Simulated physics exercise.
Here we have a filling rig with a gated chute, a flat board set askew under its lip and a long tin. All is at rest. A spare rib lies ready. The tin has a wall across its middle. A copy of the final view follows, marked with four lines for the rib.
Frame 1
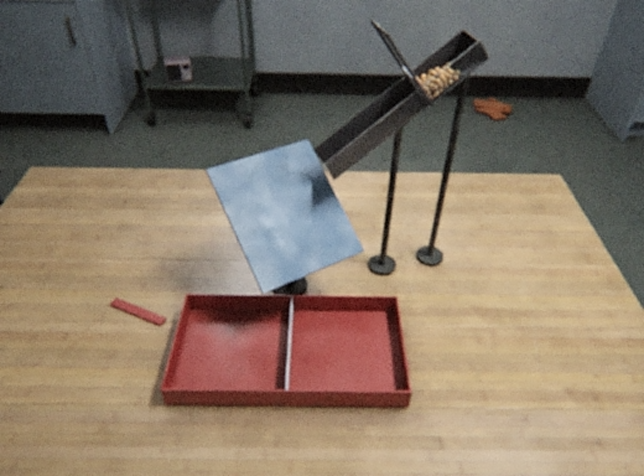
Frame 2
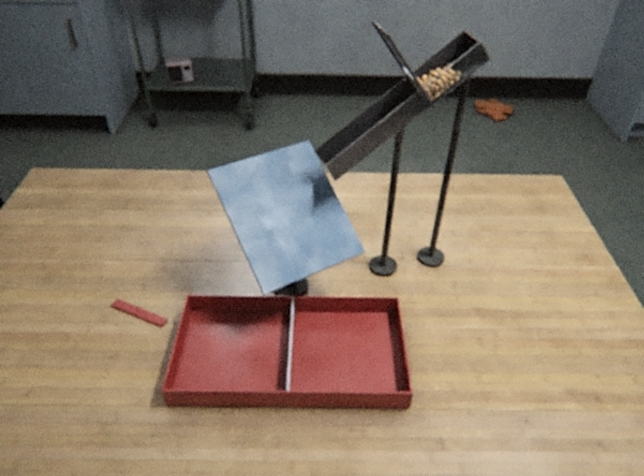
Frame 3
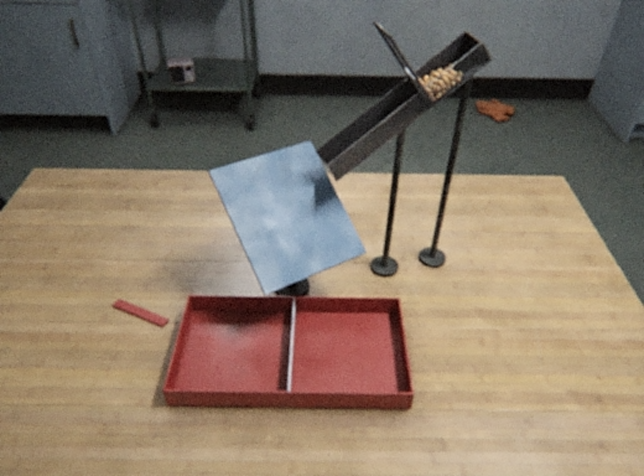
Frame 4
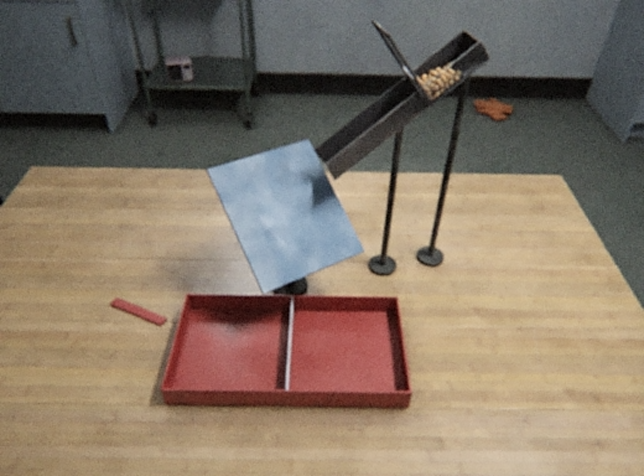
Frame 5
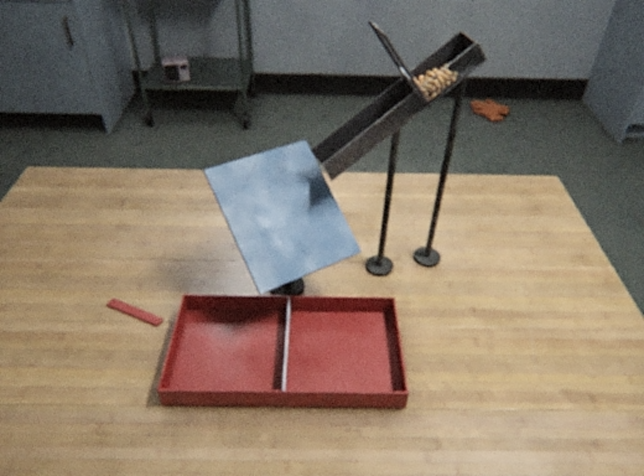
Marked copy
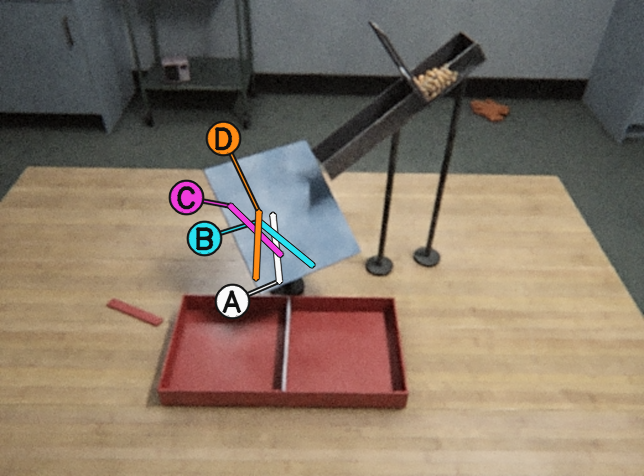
In a room with grey cabinets and a wheeled cart at the back, a light wooden table is seen from the front and slightly above. A dark sloping chute on thin black stands holds tan beads behind a gate at upper right, above a tilted blue-grey board, a divided red tray and a small red strip at left. Nothing on the table moves; only the view shifts very slightly.
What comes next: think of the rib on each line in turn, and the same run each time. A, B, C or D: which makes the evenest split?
D beats the others.
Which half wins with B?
The right half.
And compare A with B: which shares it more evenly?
Here it is line A.
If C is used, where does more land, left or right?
Right.
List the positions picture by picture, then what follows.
The first frame shows load behind the gate (437, 83), round wooden beads; lip of the chute (330, 172), sloping fairly steeply.
The second frame shows middle of the board (288, 212), tilted fairly steeply; middle of its low edge (317, 272); of its high edge (260, 155).
The third frame shows front corners of the tin (164, 390) and (413, 394); front end of its middle wall (289, 392); gate still shut (413, 77).
The fourth frame shows middle of the load (438, 84); lip (330, 172).
The fifth frame shows middle of the load (435, 84); lip (327, 173).
On the marked copy, line A from (272, 215) to (279, 280); line B from (258, 221) to (311, 264); line C from (230, 206) to (280, 254); line D from (258, 212) to (256, 278).
If A is chosen, of what is caught, roughly a quarter in the left half, the larger part in the right.
If B is chosen, of what is caught, about a tenth in the left half, almost all in the right.
If C is chosen, of what is caught, about a tenth in the left half, almost all in the right.
If D is chosen, of what is caught, roughly two thirds in the left half, roughly a third in the right.
